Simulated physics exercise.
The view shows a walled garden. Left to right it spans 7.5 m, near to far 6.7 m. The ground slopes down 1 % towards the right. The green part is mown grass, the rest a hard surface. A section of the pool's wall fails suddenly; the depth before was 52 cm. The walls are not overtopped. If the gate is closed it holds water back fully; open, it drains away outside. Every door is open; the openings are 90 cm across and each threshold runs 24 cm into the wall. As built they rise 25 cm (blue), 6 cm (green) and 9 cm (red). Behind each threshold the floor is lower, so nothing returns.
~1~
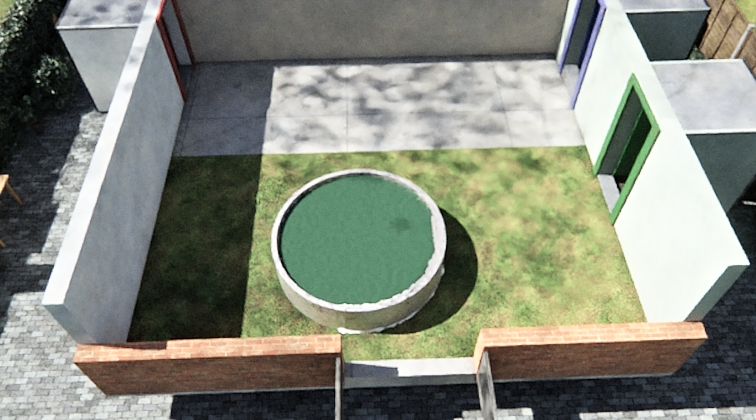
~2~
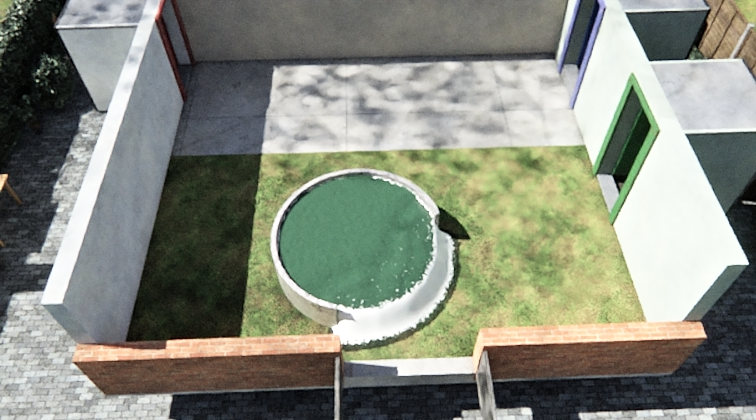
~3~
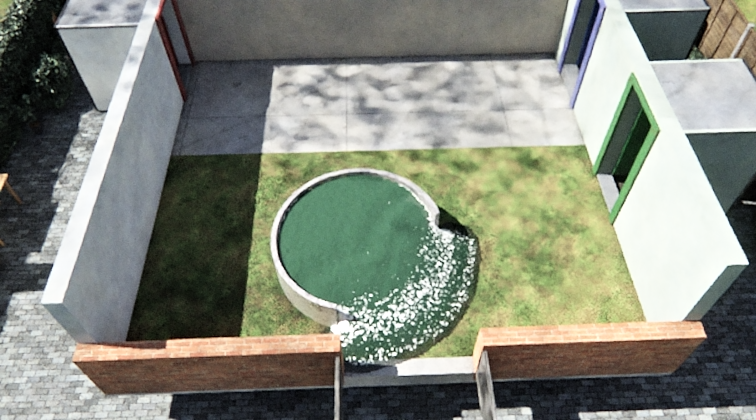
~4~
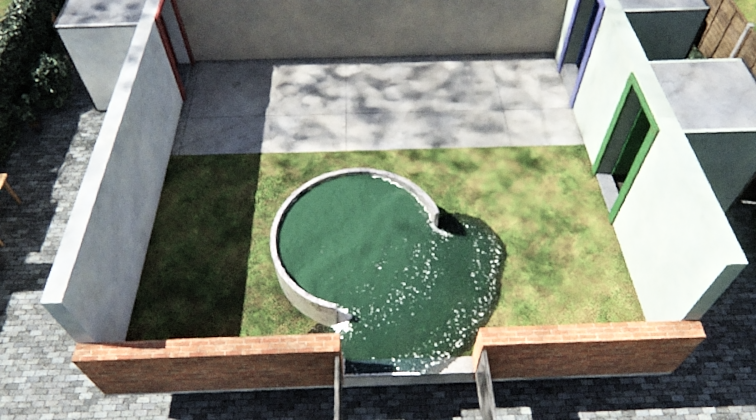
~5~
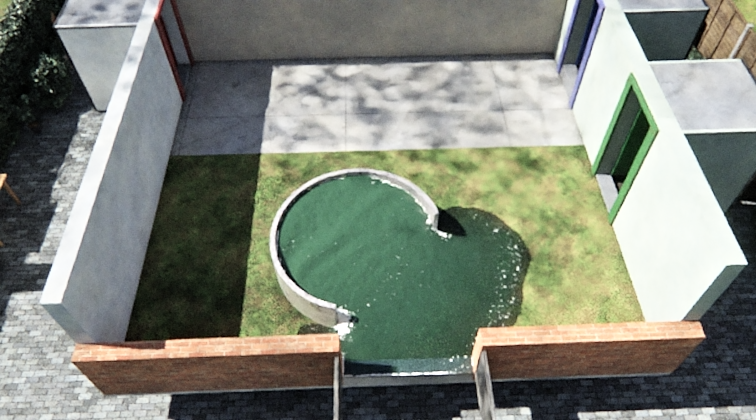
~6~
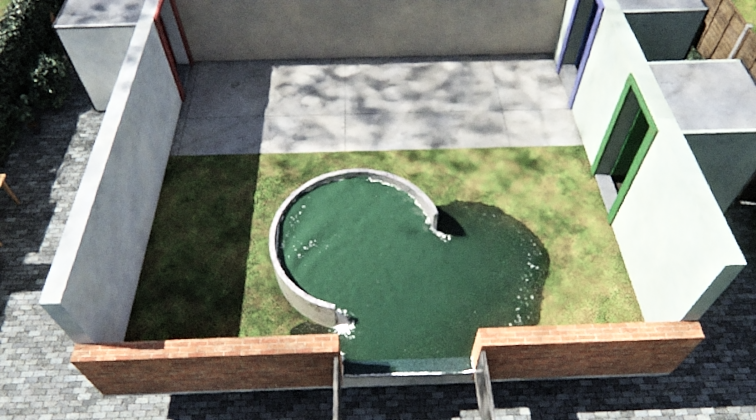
Green water poured out of a round pool in a walled garden when a section of its wall gave way, first in a white, foamy rush, then spreading smoothly across the grass towards the right.
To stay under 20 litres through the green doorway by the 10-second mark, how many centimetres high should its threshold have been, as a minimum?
Some 7 cm above the ground.
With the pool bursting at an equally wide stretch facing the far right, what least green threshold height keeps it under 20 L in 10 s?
About 11.5 cm.
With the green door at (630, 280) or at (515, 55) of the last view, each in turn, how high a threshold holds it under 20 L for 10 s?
Roughly 18 and 6.5 cm.
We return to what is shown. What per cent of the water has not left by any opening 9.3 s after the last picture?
About 58 per cent.
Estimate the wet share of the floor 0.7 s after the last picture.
Some 20 per cent of it.
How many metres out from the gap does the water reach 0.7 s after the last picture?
Some 3.0 m out.
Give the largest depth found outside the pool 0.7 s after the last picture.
About 24 cm.
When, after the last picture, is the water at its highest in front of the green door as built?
At about 2.8 s.
Then, 0.7 s after the last picture water covers 20 % of the floor, deepest (24 cm) near (482, 356); it has not reached the green door.
Then, 2.3 s after the last picture water covers 25 % of the floor, deepest (30 cm) near (648, 350); 9 cm at the green door, 0 litres in over its 6 cm threshold.
Then, 9.3 s after the last picture water covers 60 % of the floor, deepest (8 cm) near (565, 106); 7 cm at the green door, 31 litres in over its 6 cm threshold.
At the green door as built, the water peaked near 11 cm, 2.7 s after the last picture.
With a threshold of 6.5 cm, 25 litres would have come in within the 10 s; with 7.5 cm, 15 litres. So under 20 litres takes about 7 cm.
